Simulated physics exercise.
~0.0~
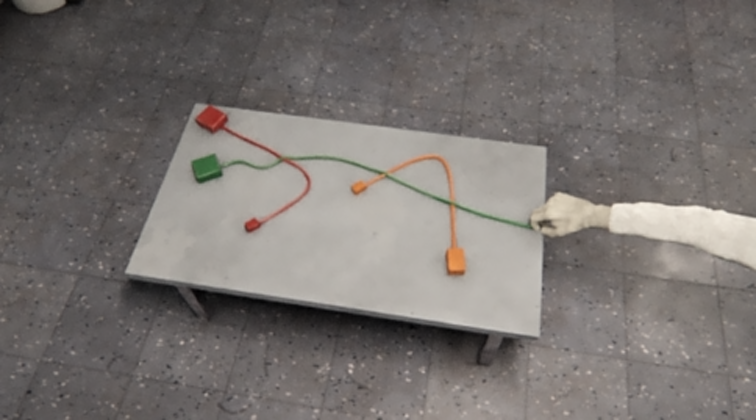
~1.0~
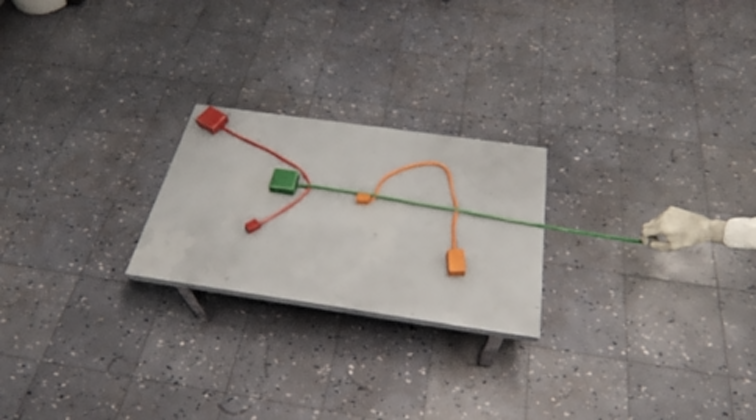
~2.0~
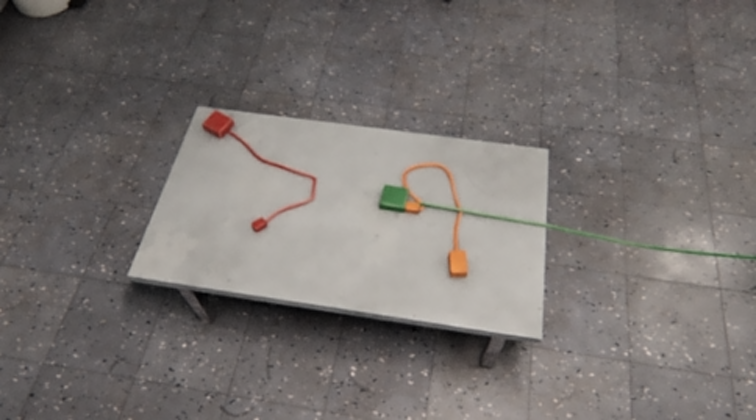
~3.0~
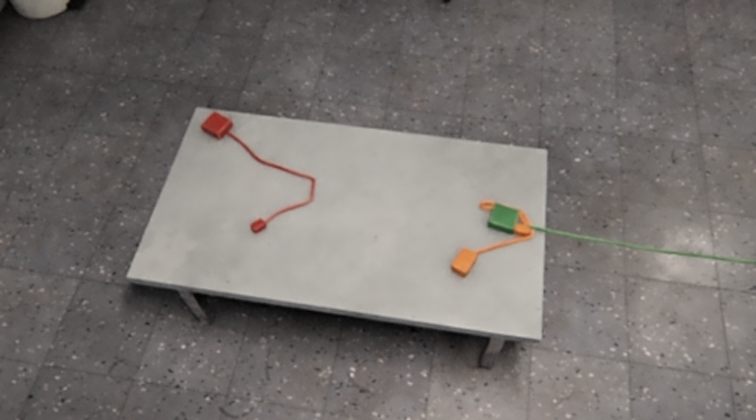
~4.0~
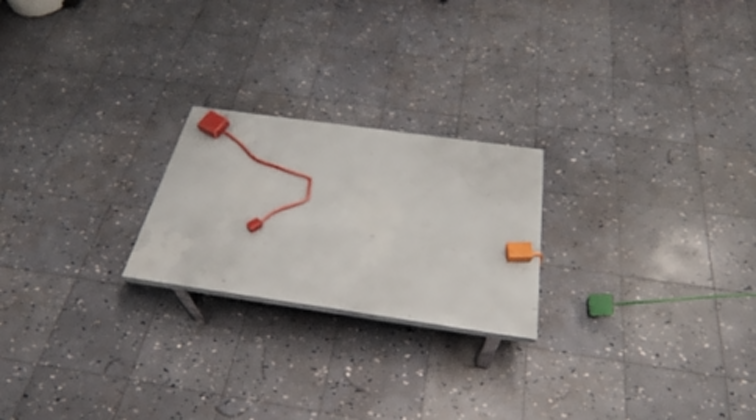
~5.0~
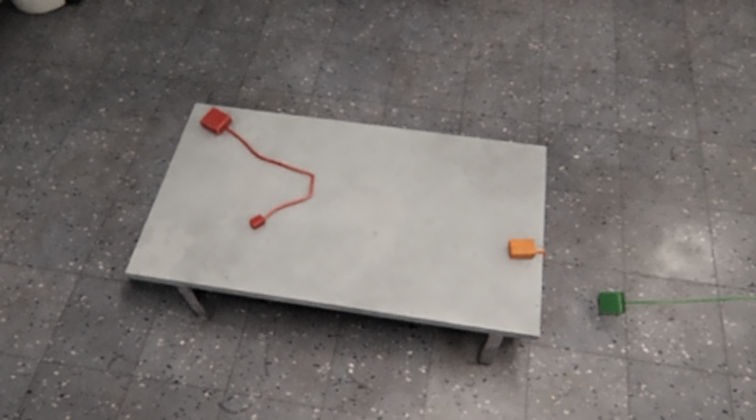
A green cable lies across a grey table, crossing a red and an orange one, as a hand at the right edge pulls its end to the right. The green charger slides after it, passing the bend of the red cable, which shifts only slightly. It then reaches the small orange plug and pushes it along, folding the orange cable toward the right edge. The green charger drops off the table, and the orange plug goes over the edge too. The orange charger ends near the right edge, while the red charger remains at the far left corner.
